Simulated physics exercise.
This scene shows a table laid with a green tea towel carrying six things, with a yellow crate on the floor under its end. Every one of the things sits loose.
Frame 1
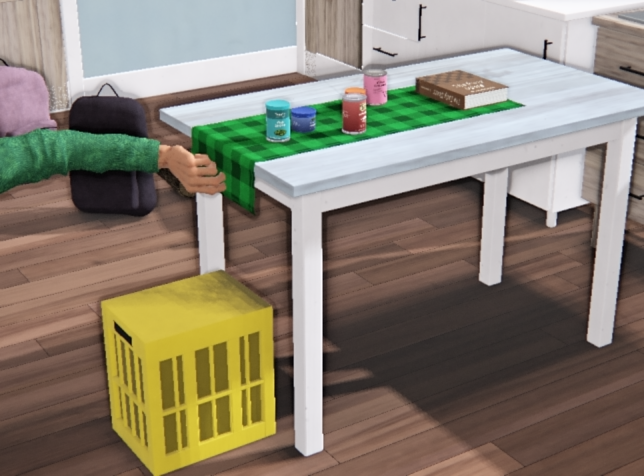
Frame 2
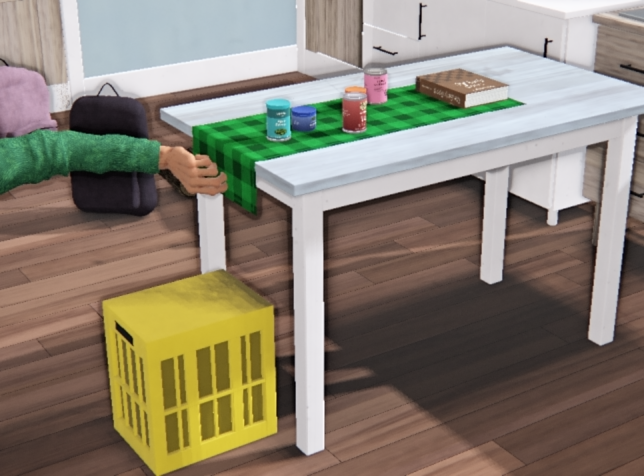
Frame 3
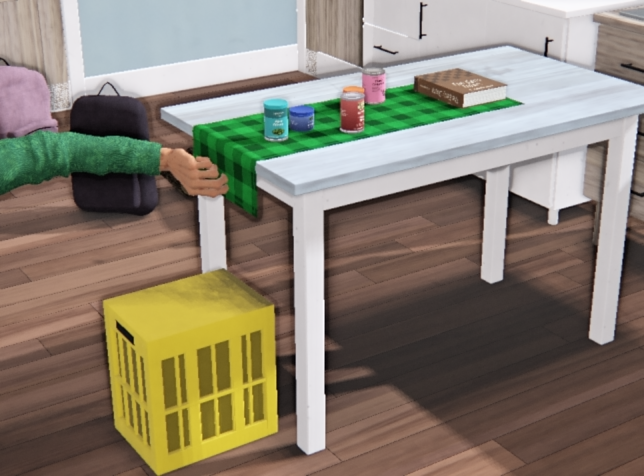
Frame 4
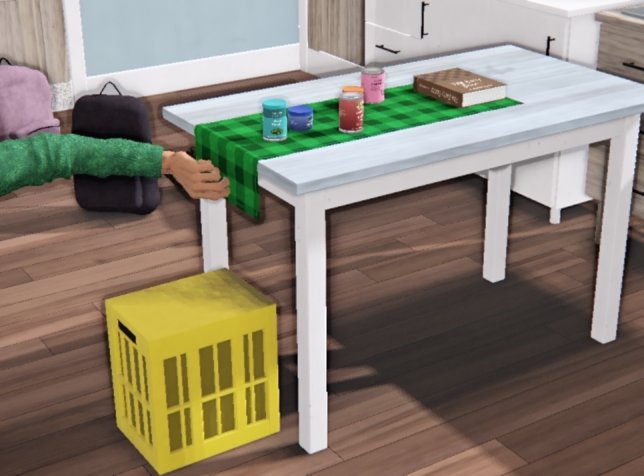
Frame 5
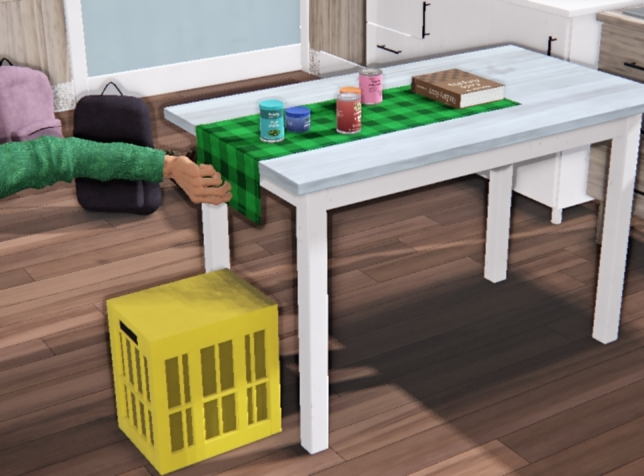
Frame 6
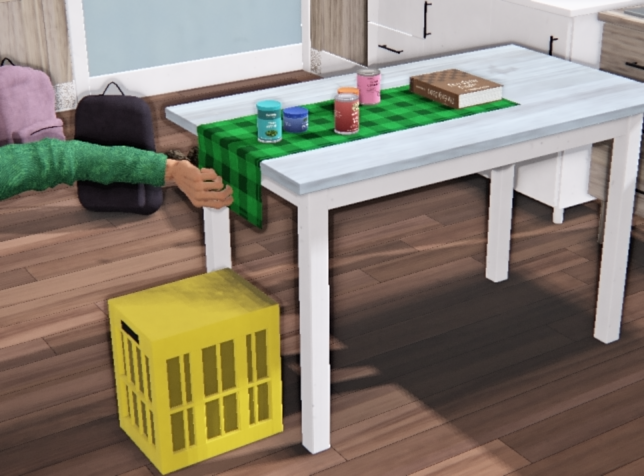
On a pale table, a hand slowly draws a green checked cloth slightly downward, shifting cans left.
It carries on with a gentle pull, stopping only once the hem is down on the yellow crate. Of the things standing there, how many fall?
By the end, two will have gone over.
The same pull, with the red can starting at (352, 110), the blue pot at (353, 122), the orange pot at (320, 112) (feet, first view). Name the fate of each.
Note: Red can kept on top; blue pot kept on top; orange pot kept on top.
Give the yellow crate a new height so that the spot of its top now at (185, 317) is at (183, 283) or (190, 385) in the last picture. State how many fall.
Counts: 1, 4.
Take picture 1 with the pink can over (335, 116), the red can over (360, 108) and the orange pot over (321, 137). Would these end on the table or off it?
So the pink can stays aboard, the red can stays aboard, and the orange pot leaves the top.
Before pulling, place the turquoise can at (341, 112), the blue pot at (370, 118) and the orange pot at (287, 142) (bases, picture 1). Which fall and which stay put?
You'd see the turquoise can hang on, the blue pot hang on and the orange pot go down.
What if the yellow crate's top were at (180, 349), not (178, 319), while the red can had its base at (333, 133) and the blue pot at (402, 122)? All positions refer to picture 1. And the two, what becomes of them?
Red can is gone, blue pot stays.
Soon after, hem near (231, 255); turquoise can gone.
Then, hem on the crate; turquoise can and blue pot gone.
At rest, hem on the crate; turquoise can and blue pot gone. Over the edge go two.
